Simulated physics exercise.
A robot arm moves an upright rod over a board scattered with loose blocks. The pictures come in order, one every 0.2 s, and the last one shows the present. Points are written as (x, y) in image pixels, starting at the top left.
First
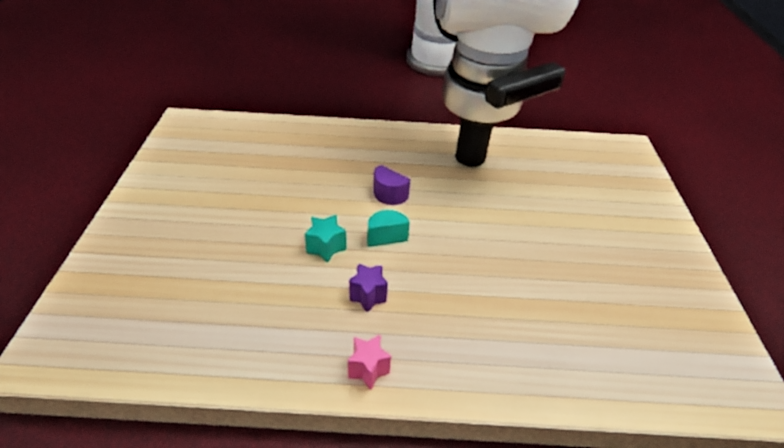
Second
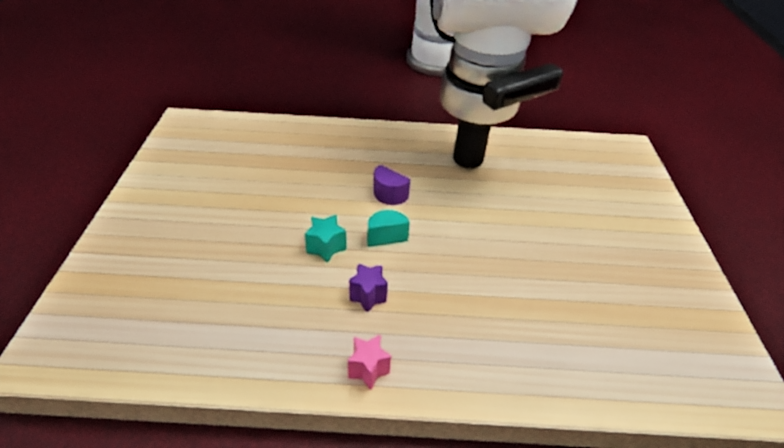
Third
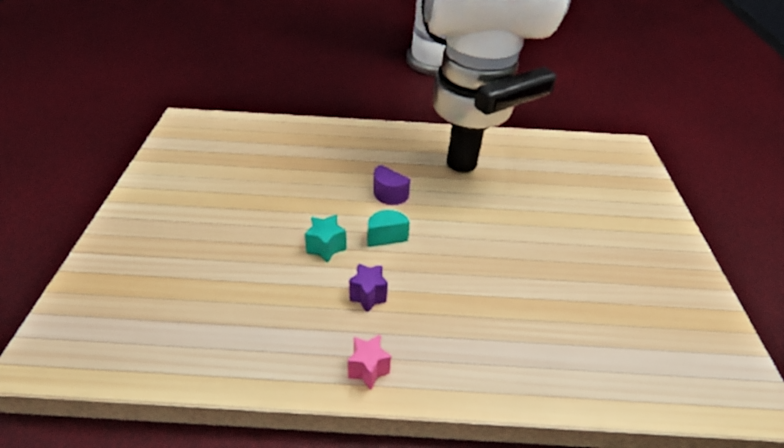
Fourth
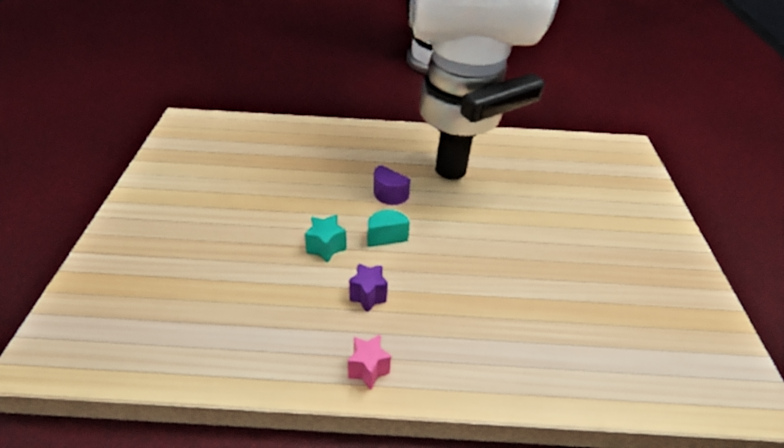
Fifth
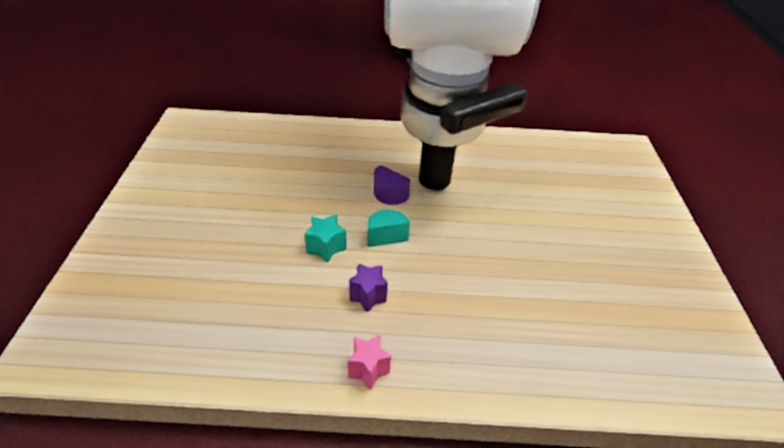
A robot arm holding a black upright rod moved slowly left and slightly toward the viewer across a wooden board, nearing the purple half-round block, while all five purple, turquoise and pink blocks stayed still.
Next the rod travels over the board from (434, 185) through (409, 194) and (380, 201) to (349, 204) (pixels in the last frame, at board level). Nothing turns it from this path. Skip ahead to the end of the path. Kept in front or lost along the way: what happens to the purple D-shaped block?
It is still there in front.
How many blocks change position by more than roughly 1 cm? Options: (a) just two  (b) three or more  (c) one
Answer: C.
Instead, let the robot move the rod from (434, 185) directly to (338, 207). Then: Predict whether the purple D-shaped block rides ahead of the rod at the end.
The rod should keep driving it forward.
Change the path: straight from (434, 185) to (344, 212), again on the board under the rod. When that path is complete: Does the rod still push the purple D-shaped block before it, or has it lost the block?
I'd say it is still being pushed.
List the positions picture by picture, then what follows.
Rod's lower end (470, 158); turquoise D-shaped block (387, 218); purple D-shaped block (390, 176), in the first frame.
Rod (468, 159); blocks still, in the second frame.
Rod (462, 163); blocks still, in the third frame.
Rod (451, 170); blocks still, in the fourth frame.
Rod (435, 180); turquoise D-shaped block (387, 218); purple D-shaped block (390, 176), in the fifth frame.
What follows on the original path. One third of the way, rod (409, 189); purple D-shaped block (383, 179), turned 30° clockwise.
Two thirds of the way, rod (379, 195); purple D-shaped block (351, 183), turned 55° clockwise.
At the end, rod (349, 199); turquoise D-shaped block still; purple D-shaped block (320, 187), turned 50° clockwise.
